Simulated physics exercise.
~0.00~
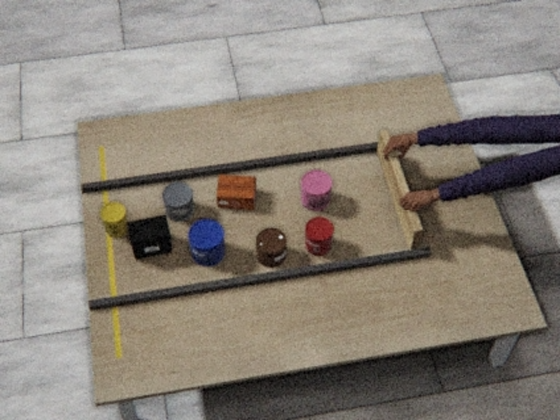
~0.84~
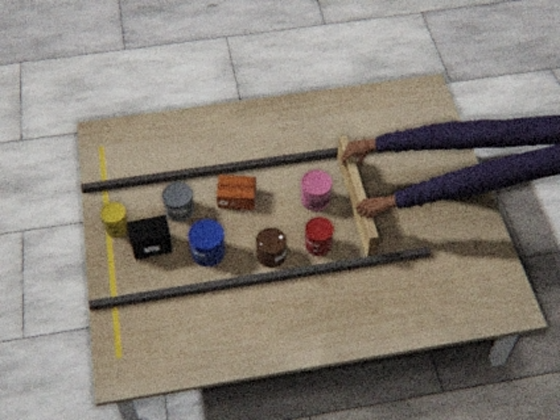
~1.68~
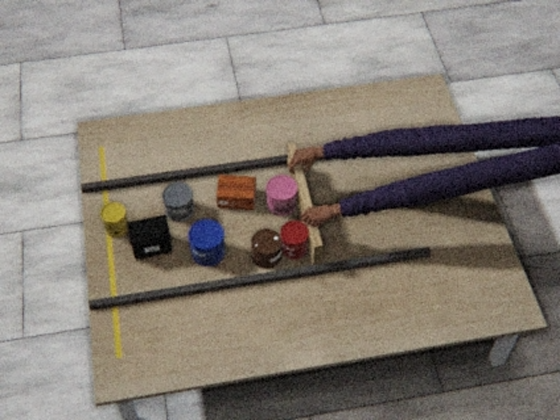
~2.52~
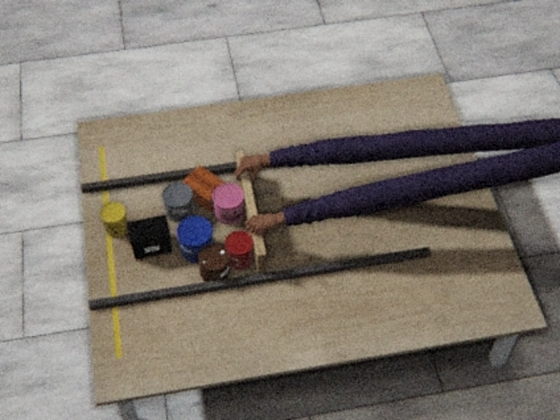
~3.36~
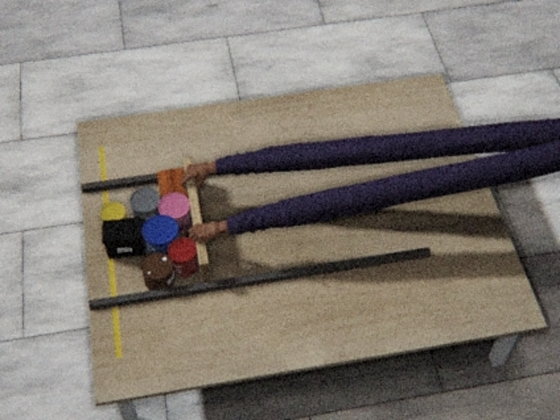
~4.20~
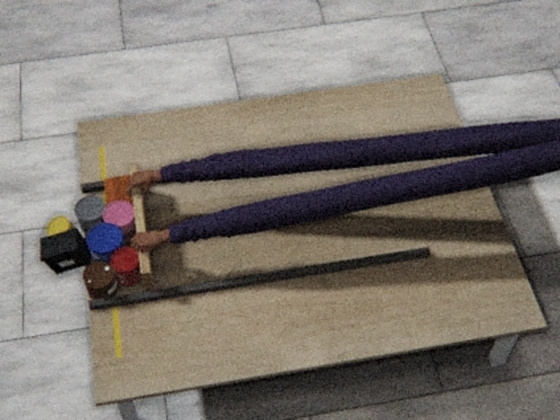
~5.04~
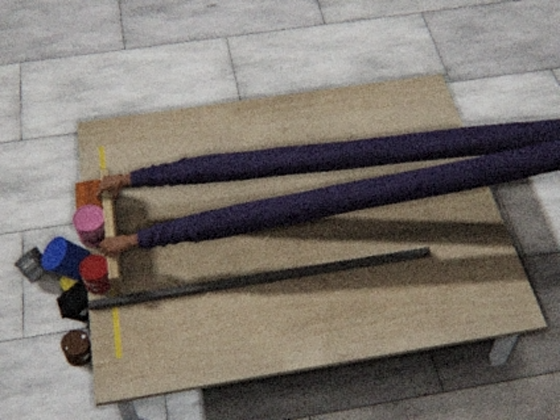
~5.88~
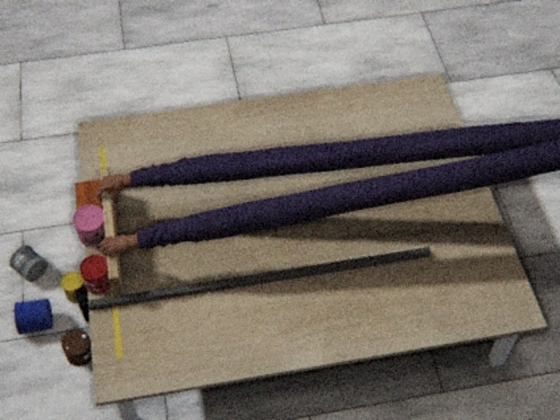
Two hands push a plank left along a table, and five of the containers fall off.
